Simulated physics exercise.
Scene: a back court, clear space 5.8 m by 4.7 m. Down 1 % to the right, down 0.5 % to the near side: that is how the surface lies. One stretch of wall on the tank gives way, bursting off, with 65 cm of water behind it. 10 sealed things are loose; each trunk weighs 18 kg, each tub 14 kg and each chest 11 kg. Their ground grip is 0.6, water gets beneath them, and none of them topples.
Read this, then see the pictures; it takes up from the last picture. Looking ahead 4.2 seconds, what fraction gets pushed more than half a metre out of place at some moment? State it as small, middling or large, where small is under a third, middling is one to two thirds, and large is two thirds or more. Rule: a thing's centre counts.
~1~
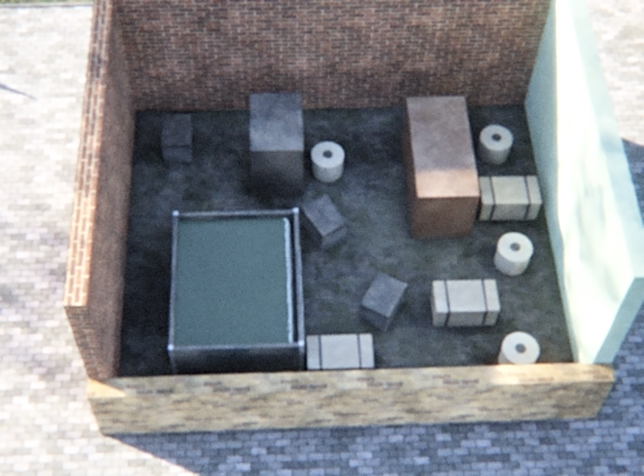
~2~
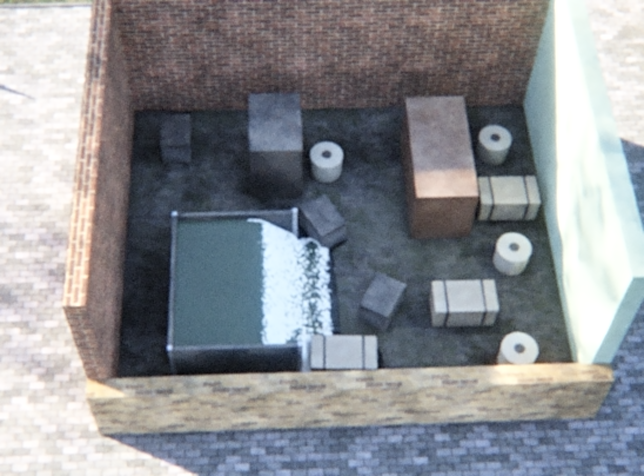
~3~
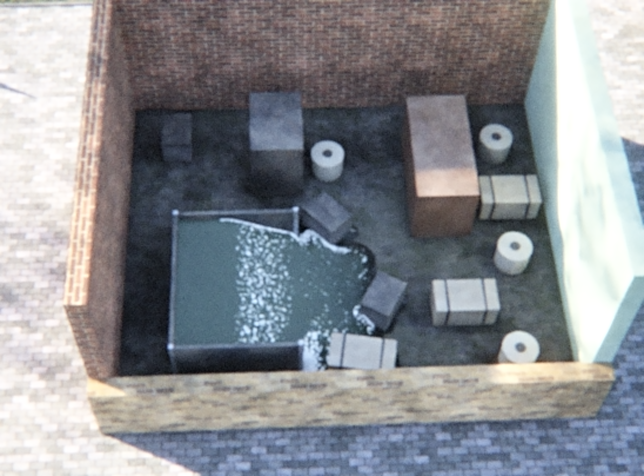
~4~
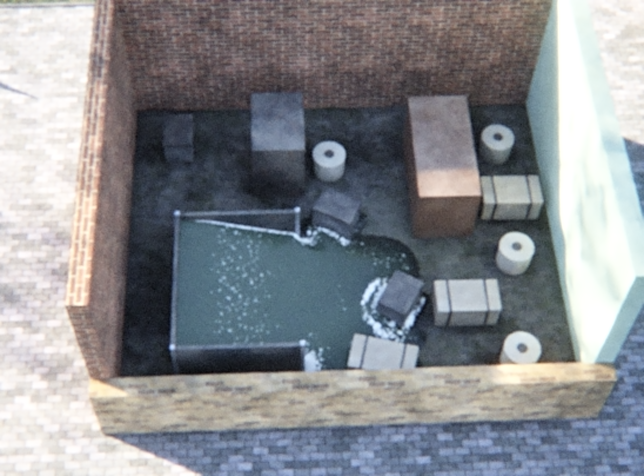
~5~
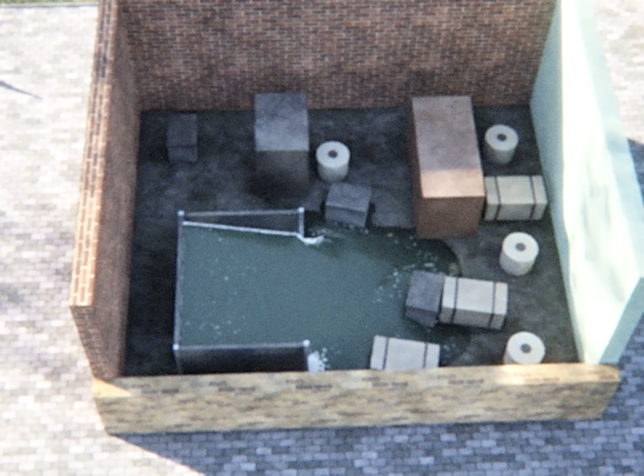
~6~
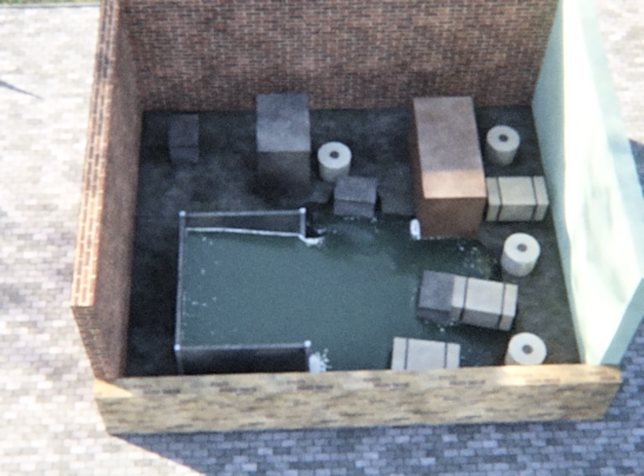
Large.
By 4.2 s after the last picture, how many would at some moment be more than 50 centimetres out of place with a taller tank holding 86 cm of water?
8.
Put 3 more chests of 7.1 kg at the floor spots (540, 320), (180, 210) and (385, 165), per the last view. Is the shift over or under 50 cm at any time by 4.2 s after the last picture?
Order as listed: Beyond half a metre / inside half a metre / beyond half a metre.
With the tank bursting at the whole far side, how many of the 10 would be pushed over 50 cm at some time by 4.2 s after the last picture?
In that case the number is 3.
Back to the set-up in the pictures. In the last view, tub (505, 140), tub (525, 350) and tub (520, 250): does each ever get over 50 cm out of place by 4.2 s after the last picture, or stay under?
One by one: Above the line; above the line; above the line.
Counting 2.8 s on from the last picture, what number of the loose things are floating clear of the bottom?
7 at that moment.
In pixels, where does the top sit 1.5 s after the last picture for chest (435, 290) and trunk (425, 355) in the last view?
Somewhere about (500, 297) and (522, 339).
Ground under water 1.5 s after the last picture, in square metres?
The covered patch comes to about 16 m2.
Then, 0.4 s after the last picture 4 of 10 are over 50 cm from their spots; 2 afloat.
Then, 1.5 s after the last picture 5 of 10 are over 50 cm from their spots; 5 afloat.
Then, 2.8 s after the last picture 8 of 10 are over 50 cm from their spots; 7 afloat.
Then, 4.2 s after the last picture 7 of 10 are over 50 cm from their spots, and 8 have been at some point; 9 afloat.
